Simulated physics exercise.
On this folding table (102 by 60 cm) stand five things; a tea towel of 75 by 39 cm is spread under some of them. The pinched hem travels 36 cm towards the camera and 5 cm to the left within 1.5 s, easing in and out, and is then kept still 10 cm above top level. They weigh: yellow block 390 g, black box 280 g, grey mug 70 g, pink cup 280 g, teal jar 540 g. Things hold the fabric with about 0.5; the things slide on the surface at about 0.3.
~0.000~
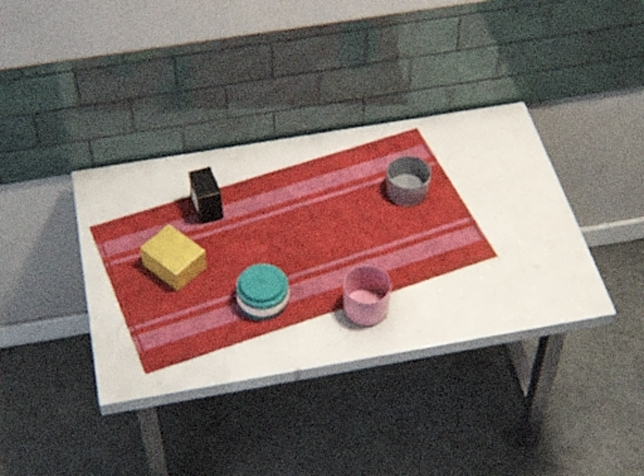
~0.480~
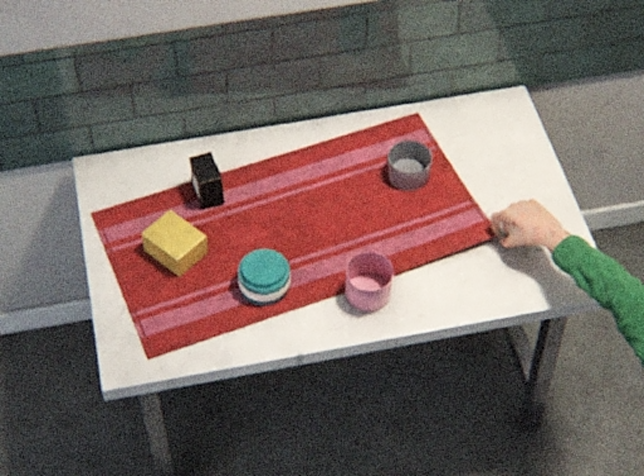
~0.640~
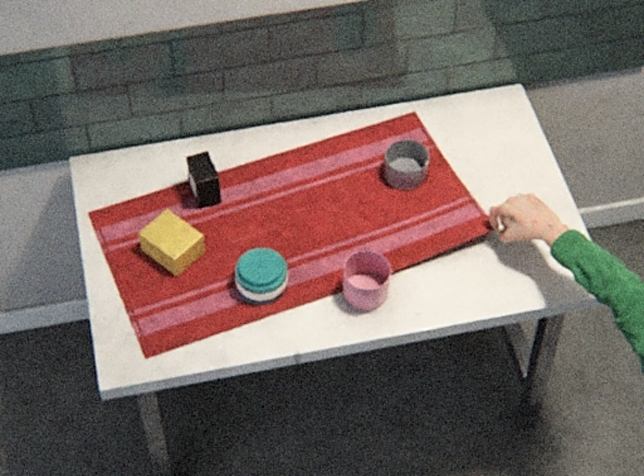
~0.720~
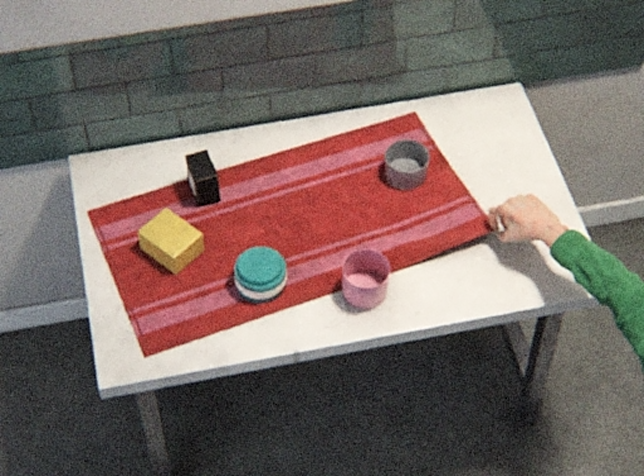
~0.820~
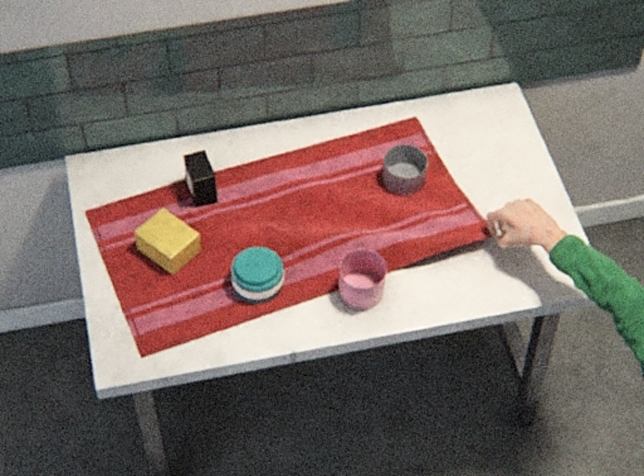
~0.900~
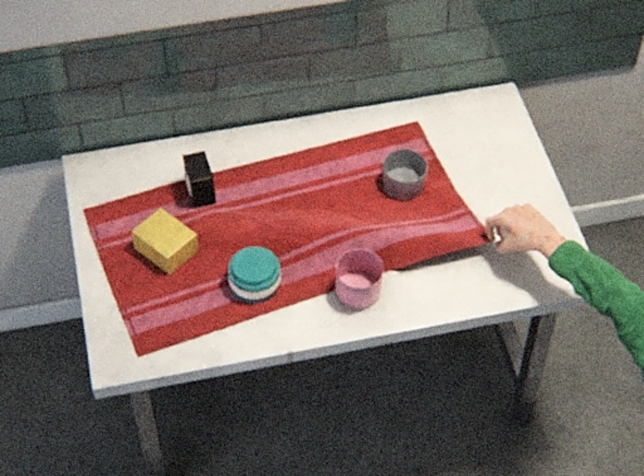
We see a red striped tea towel on a white table with a yellow block, black box, grey mug, teal jar and pink cup; a green-sleeved hand appears, pinches its right corner and shifts it slightly, wrinkling the cloth.
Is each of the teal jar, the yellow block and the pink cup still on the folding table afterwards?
In order: The teal jar stays on; the yellow block stays on; the pink cup falls off.
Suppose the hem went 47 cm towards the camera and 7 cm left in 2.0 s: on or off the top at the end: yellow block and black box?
Then: Yellow block stays on, black box stays up.
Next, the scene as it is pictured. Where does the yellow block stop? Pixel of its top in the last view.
At about (242, 233).
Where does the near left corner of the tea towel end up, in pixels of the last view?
Near (158, 330).
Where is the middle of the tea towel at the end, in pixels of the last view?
Around (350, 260).
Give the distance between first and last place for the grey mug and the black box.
About: Grey mug 40 cm, black box 25 cm.
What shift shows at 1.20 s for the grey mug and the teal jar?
About: Grey mug 10 cm, teal jar 0 cm.
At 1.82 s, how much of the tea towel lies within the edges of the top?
Some 85 per cent of it.
After 1.2 s, 100 % of the tea towel is still over the top; yellow block 2 cm off its start, pink cup 2 cm off its start, grey mug 12 cm off its start.
After 1.5 s, 95 % of the tea towel is still over the top; pink cup 9 cm off its start, yellow block 7 cm off its start, teal jar 5 cm off its start.
After 1.8 s, 85 % of the tea towel is still over the top; pink cup over the edge, yellow block 13 cm off its start at (228, 230), teal jar 10 cm off its start at (292, 288).
After 2.1 s, 80 % of the tea towel is still over the top; pink cup over the edge, yellow block 15 cm off its start, teal jar 12 cm off its start.
After 3.7 s, 80 % of the tea towel is still over the top; pink cup over the edge, yellow block 16 cm off its start at (242, 233), teal jar 13 cm off its start at (300, 299), grey mug 38 cm off its start at (489, 288).
